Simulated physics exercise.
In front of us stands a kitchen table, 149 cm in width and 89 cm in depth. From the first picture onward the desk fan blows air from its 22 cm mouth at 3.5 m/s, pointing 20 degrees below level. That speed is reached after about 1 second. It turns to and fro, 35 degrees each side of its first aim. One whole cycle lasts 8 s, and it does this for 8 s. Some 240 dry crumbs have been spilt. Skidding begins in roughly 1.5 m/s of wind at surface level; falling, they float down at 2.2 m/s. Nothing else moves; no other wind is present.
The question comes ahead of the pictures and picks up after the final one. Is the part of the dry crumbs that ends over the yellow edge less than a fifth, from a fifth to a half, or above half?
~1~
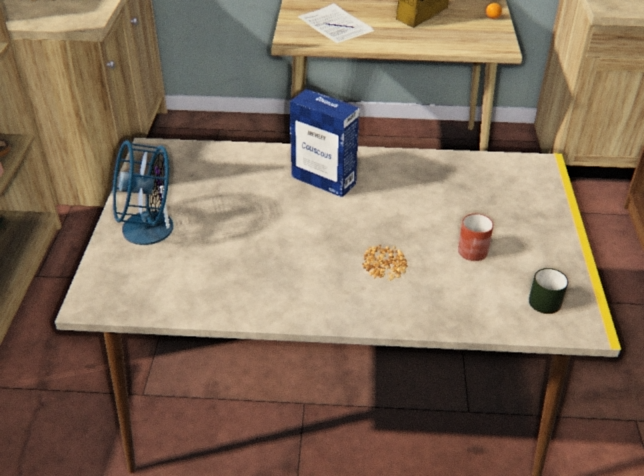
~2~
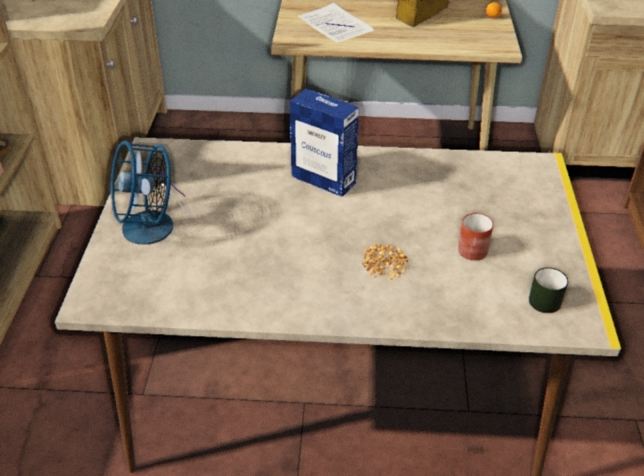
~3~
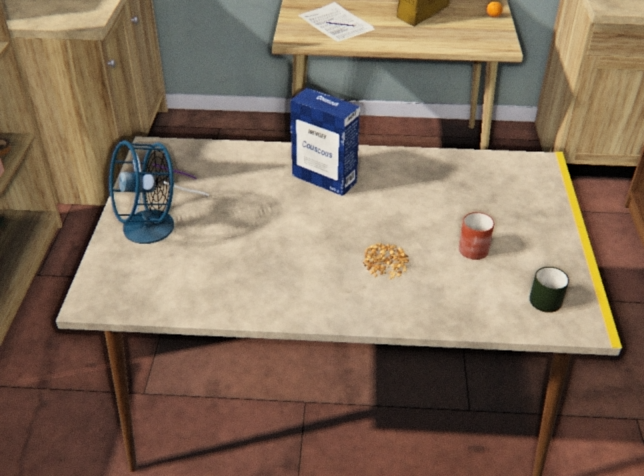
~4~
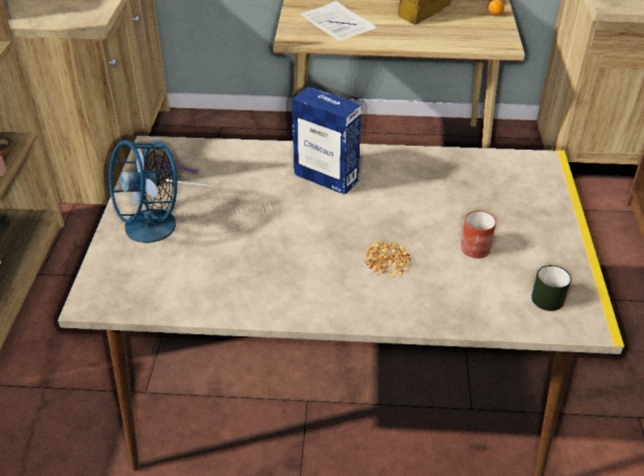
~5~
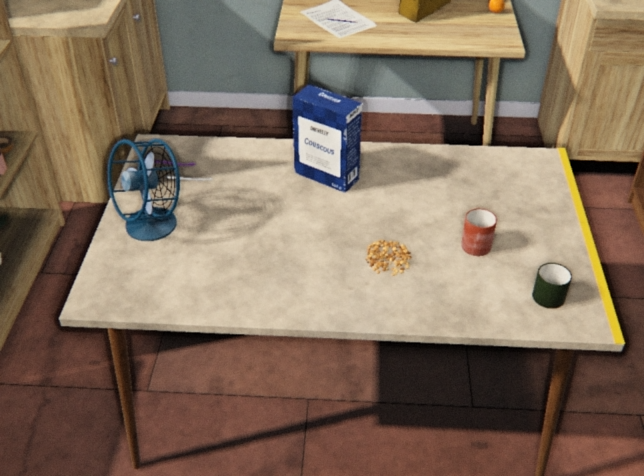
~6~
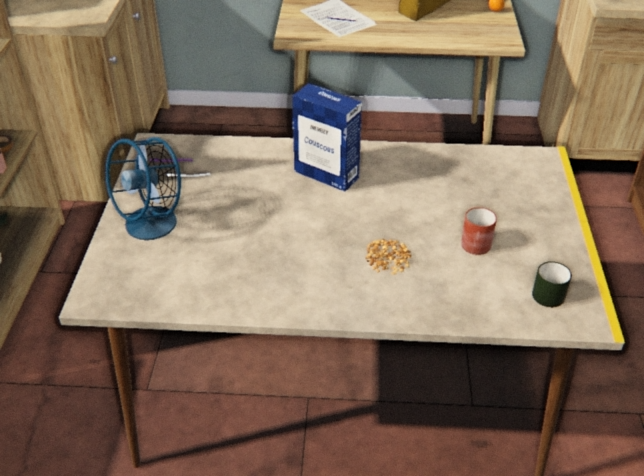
One in five to half.
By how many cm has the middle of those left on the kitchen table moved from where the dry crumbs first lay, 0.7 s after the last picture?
I'd guess near 5 cm.
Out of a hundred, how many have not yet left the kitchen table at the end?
Close to 5 in a hundred are still there.
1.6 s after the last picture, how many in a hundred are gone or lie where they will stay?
Near 0 %.
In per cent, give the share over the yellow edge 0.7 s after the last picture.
I reckon close to 0 %.
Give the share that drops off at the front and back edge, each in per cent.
Roughly 60 per cent at the front edge and 0 per cent at the back edge.
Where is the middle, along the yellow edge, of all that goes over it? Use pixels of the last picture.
Around (605, 279).
Then, 0.7 s after the last picture, 0 % are over the yellow edge; the middle of those left on the top is near (403, 260); 0 % are gone or lie where they will stay.
Then, 1.6 s after the last picture, 0 % are over the yellow edge; the middle of those left on the top is near (403, 260); 0 % are gone or lie where they will stay.
Then, 3.5 s after the last picture, 0 % are over the yellow edge; the middle of those left on the top is near (474, 279); 0 % are gone or lie where they will stay.
Then, 7.1 s after the last picture, at the end, 36 % are over the yellow edge.
